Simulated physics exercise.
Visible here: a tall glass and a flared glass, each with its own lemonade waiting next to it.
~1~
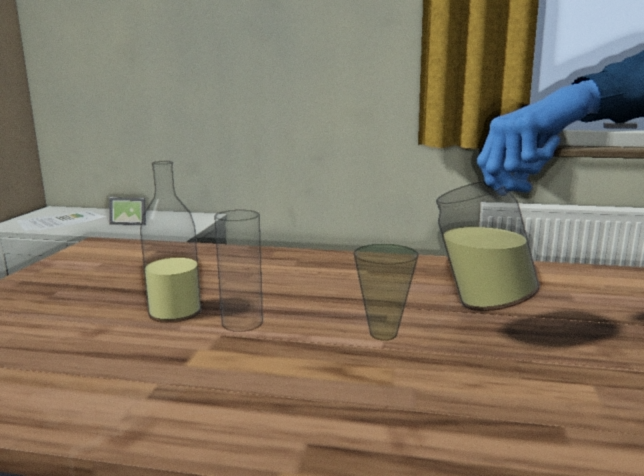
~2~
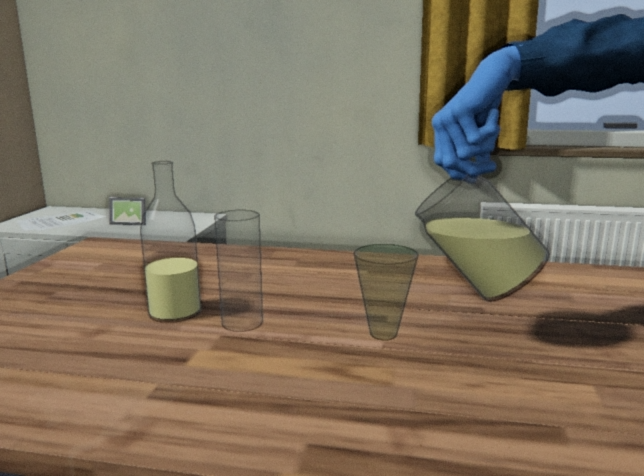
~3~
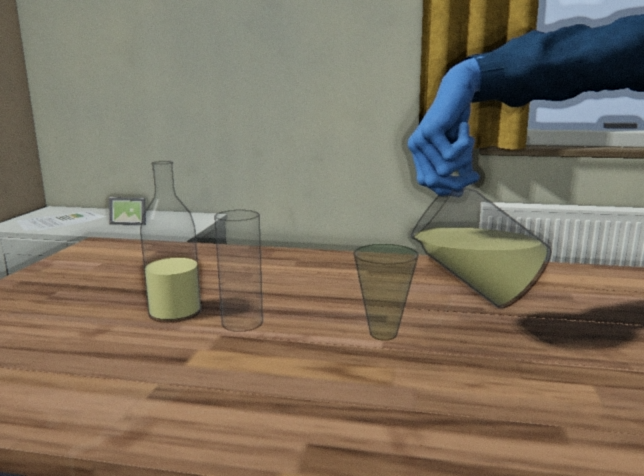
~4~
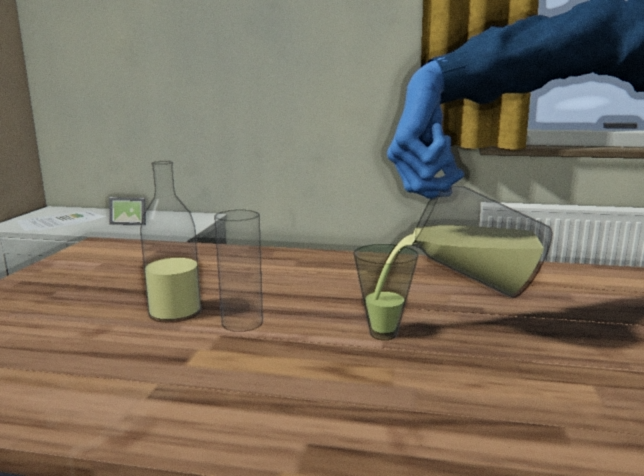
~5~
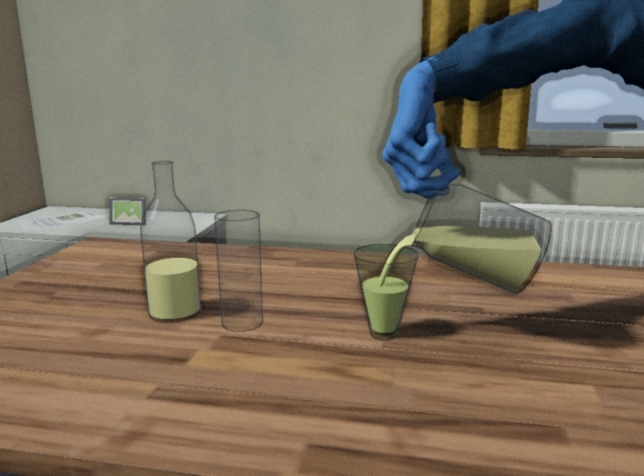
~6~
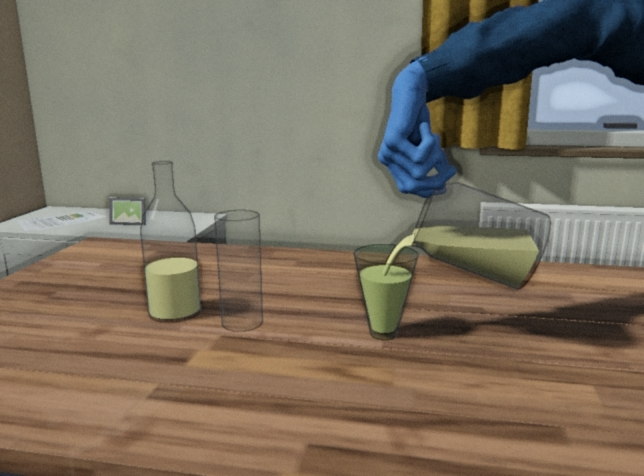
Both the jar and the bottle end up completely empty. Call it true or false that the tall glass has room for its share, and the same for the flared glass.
Verdict: For the tall glass, true; for the flared glass, false.
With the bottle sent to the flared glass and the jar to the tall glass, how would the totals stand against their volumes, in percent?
Near 100 and 140 in a hundred.
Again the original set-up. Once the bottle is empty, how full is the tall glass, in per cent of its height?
Around 75 in a hundred.
Shortly, the flared glass is full to the brim, some went over its rim.
At the finish, the tall glass is about three quarters full; the flared glass is full to the brim, some went over its rim.
